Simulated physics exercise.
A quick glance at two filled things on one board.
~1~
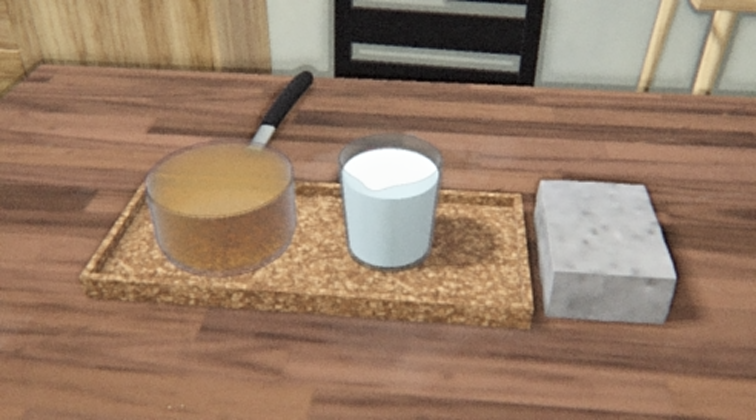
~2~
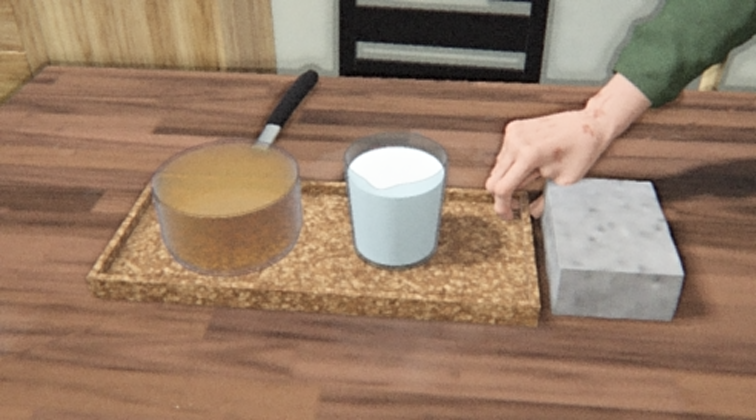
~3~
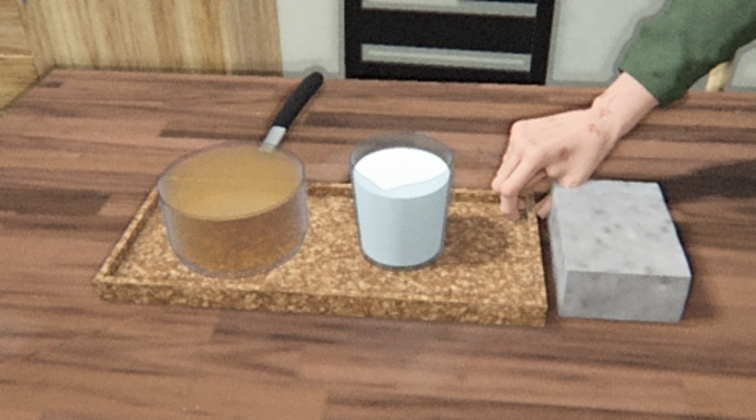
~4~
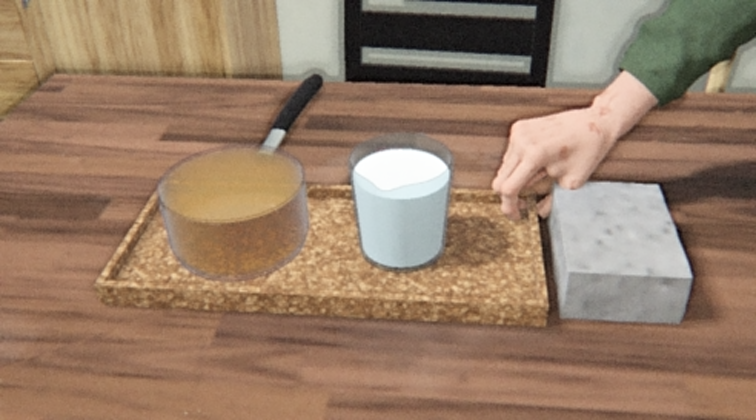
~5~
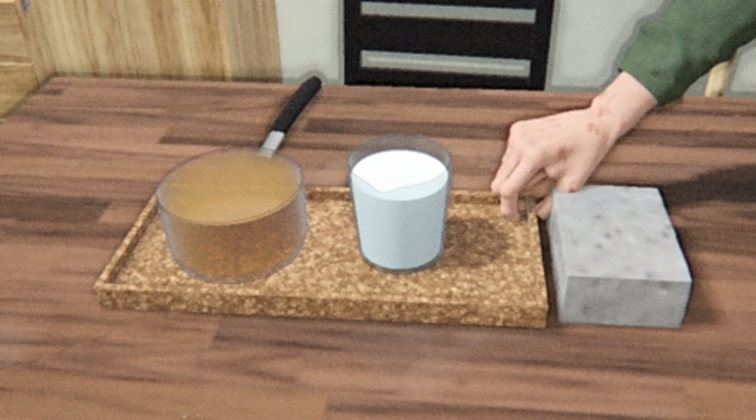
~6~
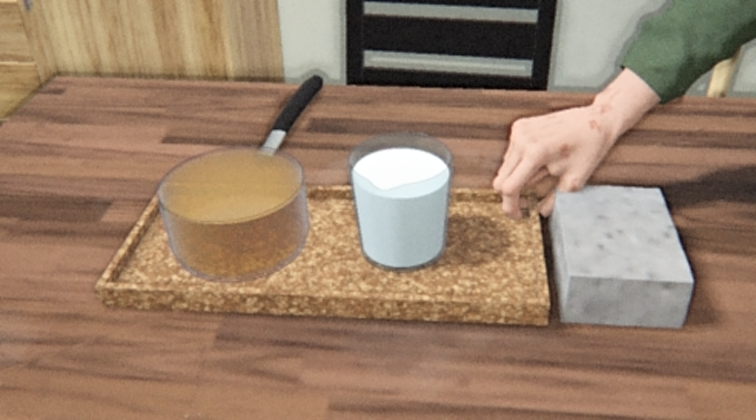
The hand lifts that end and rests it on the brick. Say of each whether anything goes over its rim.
On the left the saucepan: Some gets out; on the right the measuring jug: All stays in.
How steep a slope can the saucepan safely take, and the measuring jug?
The first goes near 4°, the next near 20°.
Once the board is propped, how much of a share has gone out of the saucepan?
Result: Around 10 %.
Next, the board slopes by about 5°; saucepan, it has slopped over; measuring jug, its rim is dry.
After that, the board slopes by about 10°; saucepan, it has slopped over; measuring jug, its rim is dry.
Finally, the board slopes by about 9°, resting on the brick; saucepan, it has slopped over; measuring jug, its rim is dry.
